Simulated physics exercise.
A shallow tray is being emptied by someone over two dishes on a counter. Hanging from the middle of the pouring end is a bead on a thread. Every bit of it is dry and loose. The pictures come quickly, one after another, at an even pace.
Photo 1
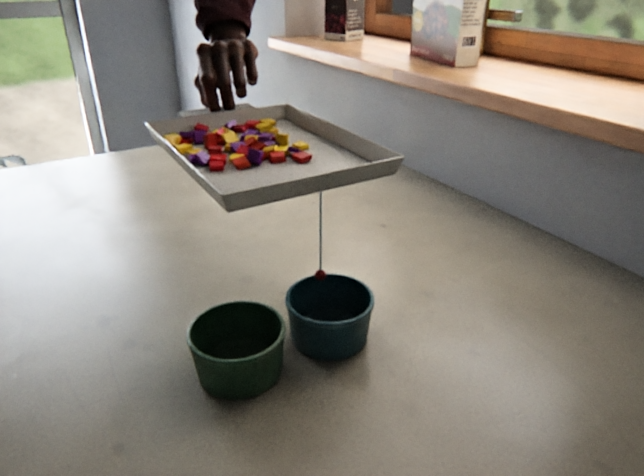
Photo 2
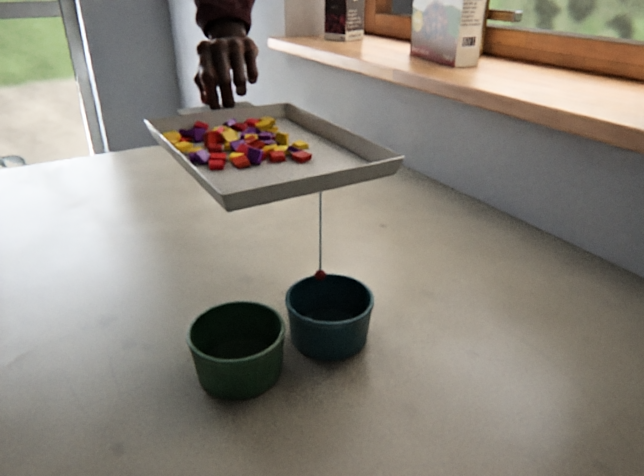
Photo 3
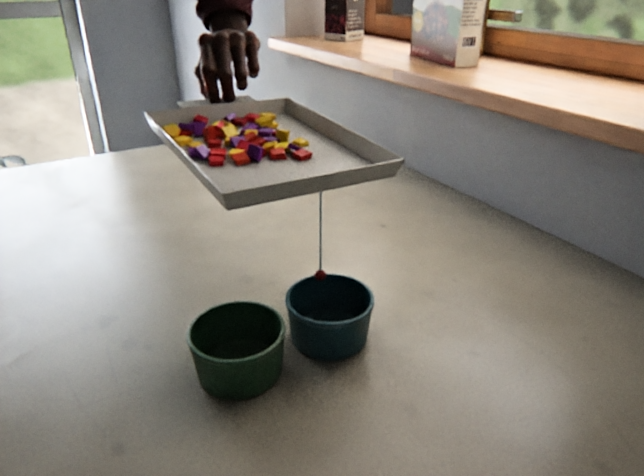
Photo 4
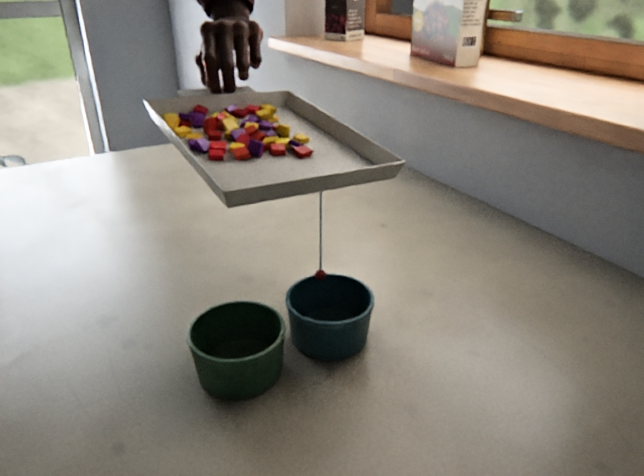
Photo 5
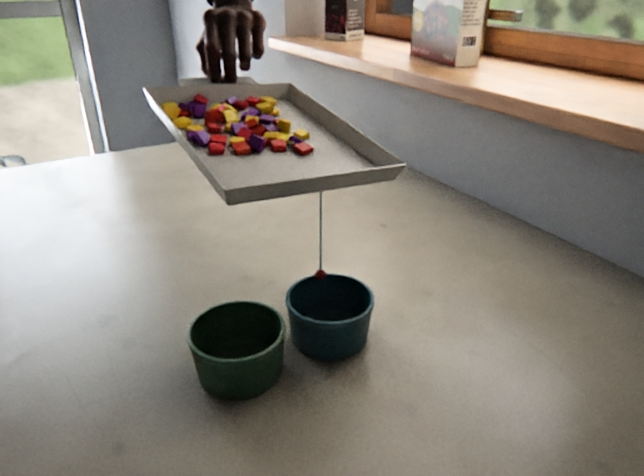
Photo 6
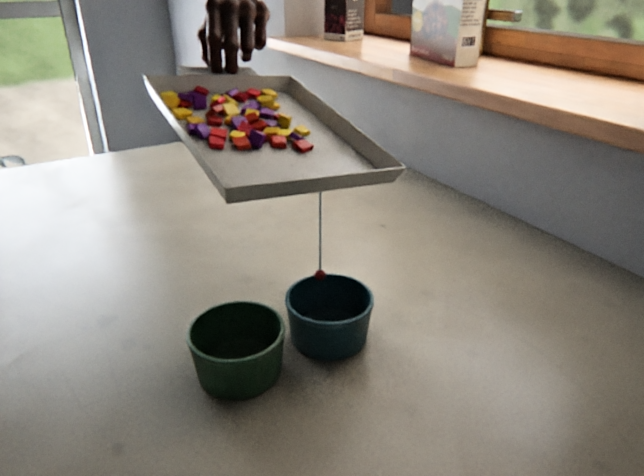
A shallow pale tray holding small red, yellow and purple pieces is held above a grey counter, seen from slightly above in a room with a wooden windowsill. Below are a green dish at left and a blue one at right, with a red bead hanging on a thread. A dark hand slowly raises the tray's far side, the pieces staying bunched, while the camera stays still.
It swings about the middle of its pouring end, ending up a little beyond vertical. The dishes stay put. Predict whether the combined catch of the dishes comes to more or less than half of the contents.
The combined catch is less than half.
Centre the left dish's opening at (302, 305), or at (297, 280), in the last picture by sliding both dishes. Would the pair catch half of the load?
Try 1: The greater share; try 2: A lesser share.
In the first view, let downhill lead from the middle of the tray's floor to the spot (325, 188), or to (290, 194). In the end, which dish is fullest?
For the first slope the righthand dish, for the second the lefthand dish.
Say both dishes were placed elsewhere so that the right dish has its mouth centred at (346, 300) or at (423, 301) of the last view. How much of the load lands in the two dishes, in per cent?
Roughly 20% the first time and 10% the second time.
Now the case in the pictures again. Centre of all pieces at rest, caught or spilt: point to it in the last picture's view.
I'd say the middle ends up at about (388, 310).
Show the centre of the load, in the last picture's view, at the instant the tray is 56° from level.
I'd put the middle of the pieces at roughly (351, 159).
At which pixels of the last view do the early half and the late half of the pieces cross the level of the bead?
First roughly (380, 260), then roughly (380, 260).
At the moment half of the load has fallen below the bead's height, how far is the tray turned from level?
Roughly 100°.
Just after the last frame, tray tipped steeply; every one on the tray.
A moment on, tray tipped right over; the larger part on the tray; about a tenth outside both.
Further on, tray tipped past a quarter turn; about a tenth in the right dish; the larger part outside both.
When it is over, tray tipped past a quarter turn; not one in the left dish; about a tenth in the right dish; the larger part outside both.
